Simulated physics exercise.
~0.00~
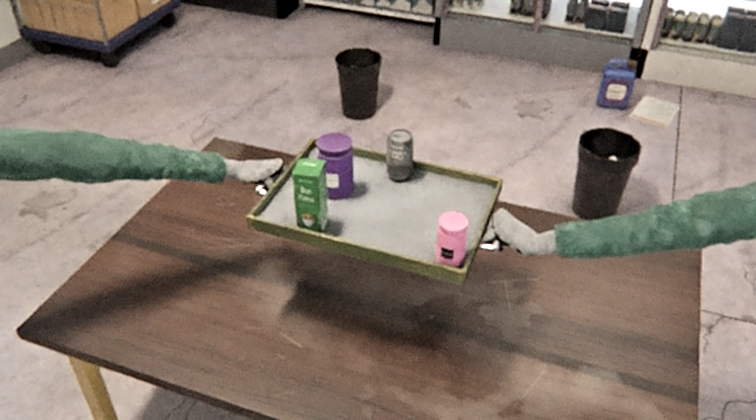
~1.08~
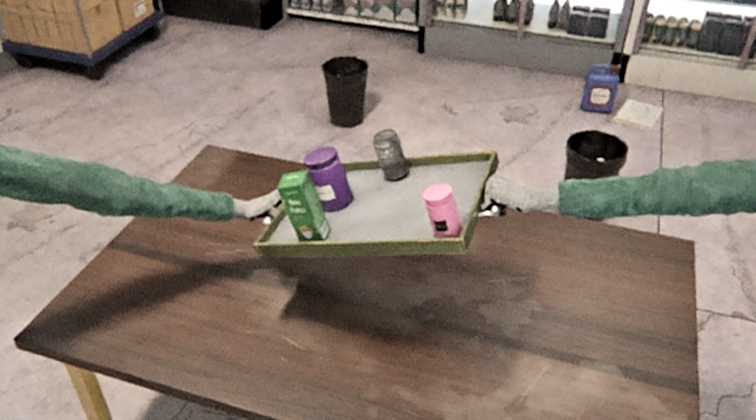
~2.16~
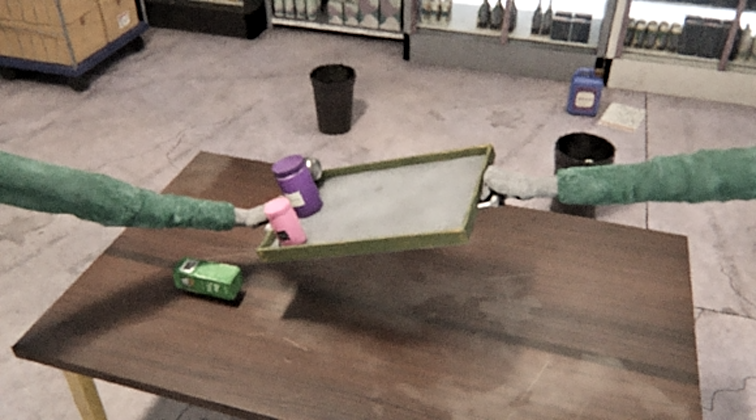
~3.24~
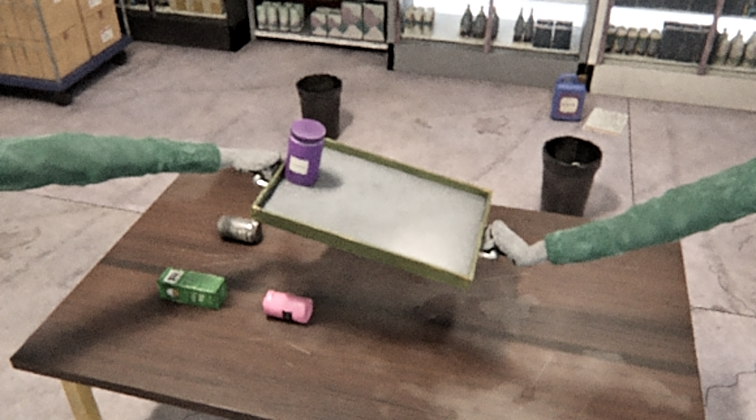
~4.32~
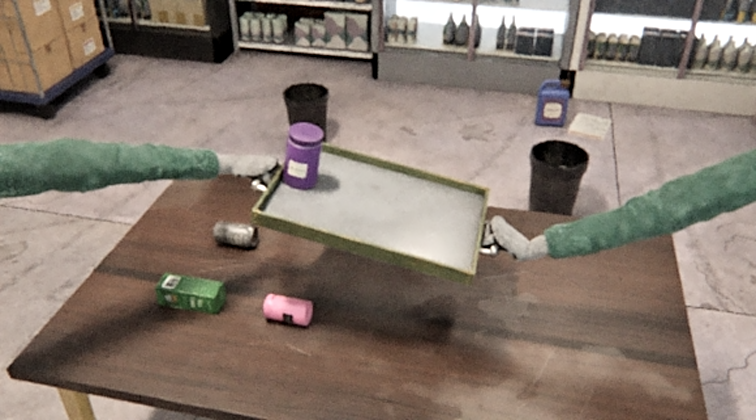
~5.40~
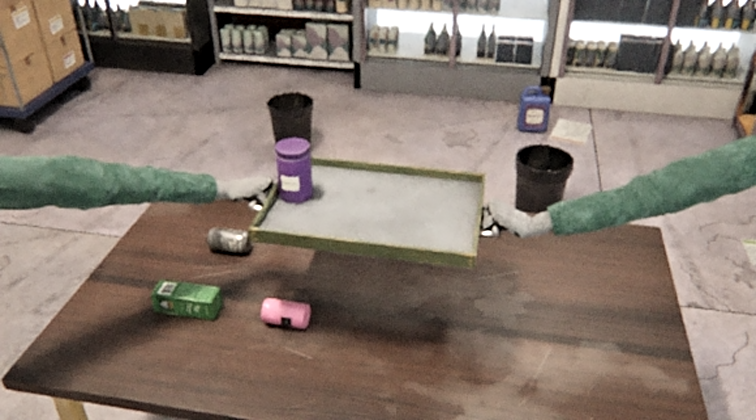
Two hands tilt a tray left, spilling three containers onto the table, then level it.
